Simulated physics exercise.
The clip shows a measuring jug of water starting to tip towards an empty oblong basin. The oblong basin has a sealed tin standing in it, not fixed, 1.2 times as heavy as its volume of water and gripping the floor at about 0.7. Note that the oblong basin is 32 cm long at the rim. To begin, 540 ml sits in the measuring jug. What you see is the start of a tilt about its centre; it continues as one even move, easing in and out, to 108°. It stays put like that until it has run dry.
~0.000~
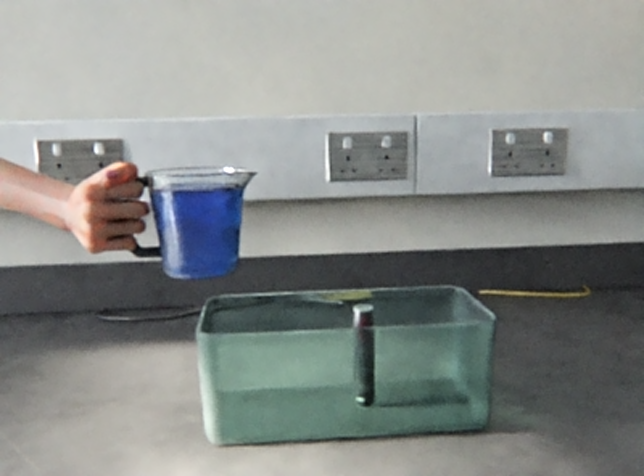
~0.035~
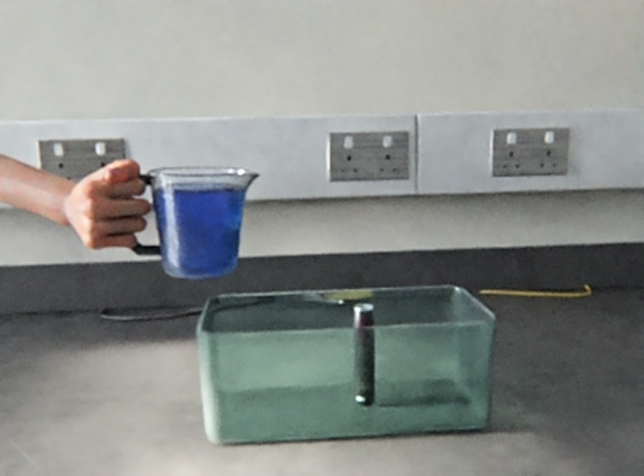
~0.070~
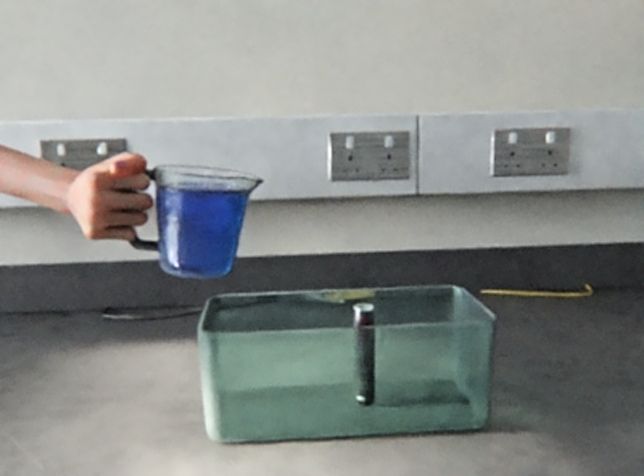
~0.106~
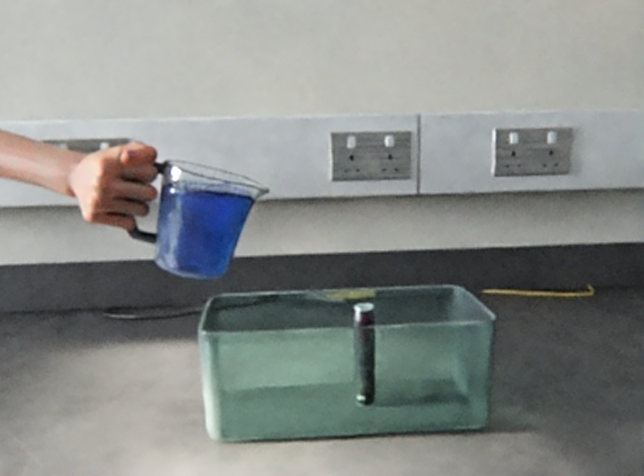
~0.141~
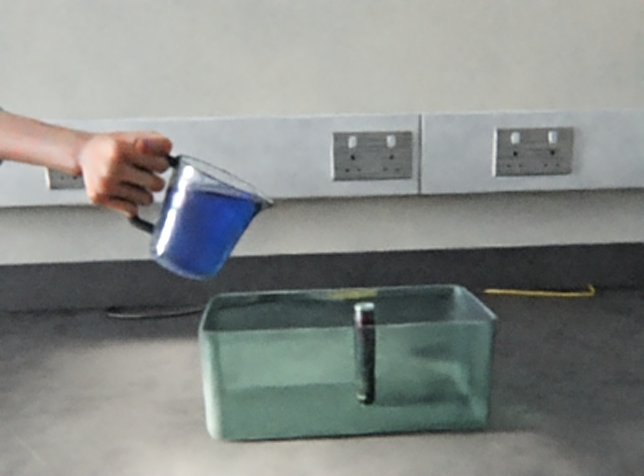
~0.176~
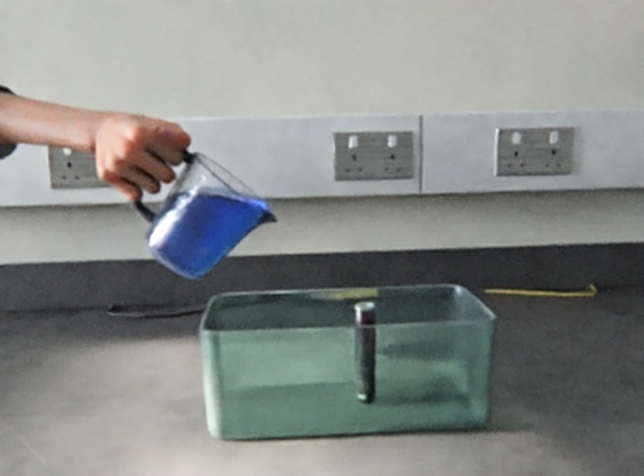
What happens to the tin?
It survives.
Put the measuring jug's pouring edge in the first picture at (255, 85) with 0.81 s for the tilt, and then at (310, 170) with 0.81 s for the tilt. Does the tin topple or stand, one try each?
First it tips over; then it tips over.
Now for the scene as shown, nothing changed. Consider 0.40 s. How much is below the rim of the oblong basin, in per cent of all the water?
About 42%.
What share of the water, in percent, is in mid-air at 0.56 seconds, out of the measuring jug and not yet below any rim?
About 7 per cent.
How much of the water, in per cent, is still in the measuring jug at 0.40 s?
About 38 per cent.
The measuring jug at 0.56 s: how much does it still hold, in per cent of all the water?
Roughly 6 per cent.
After 0.40 s the tilt is 107° and 38 per cent is still to pour; the tin stands where it began.
After 0.56 s the tilt is 108° and 6 per cent is still to pour; the tin stands where it began.
After 0.73 s the tilt is 108° and 0 per cent is still to pour; the tin stands where it began.
After 0.92 s the tilt is 108° and 0 per cent is still to pour; the tin stands where it began.
In the end the tin stands where it began.
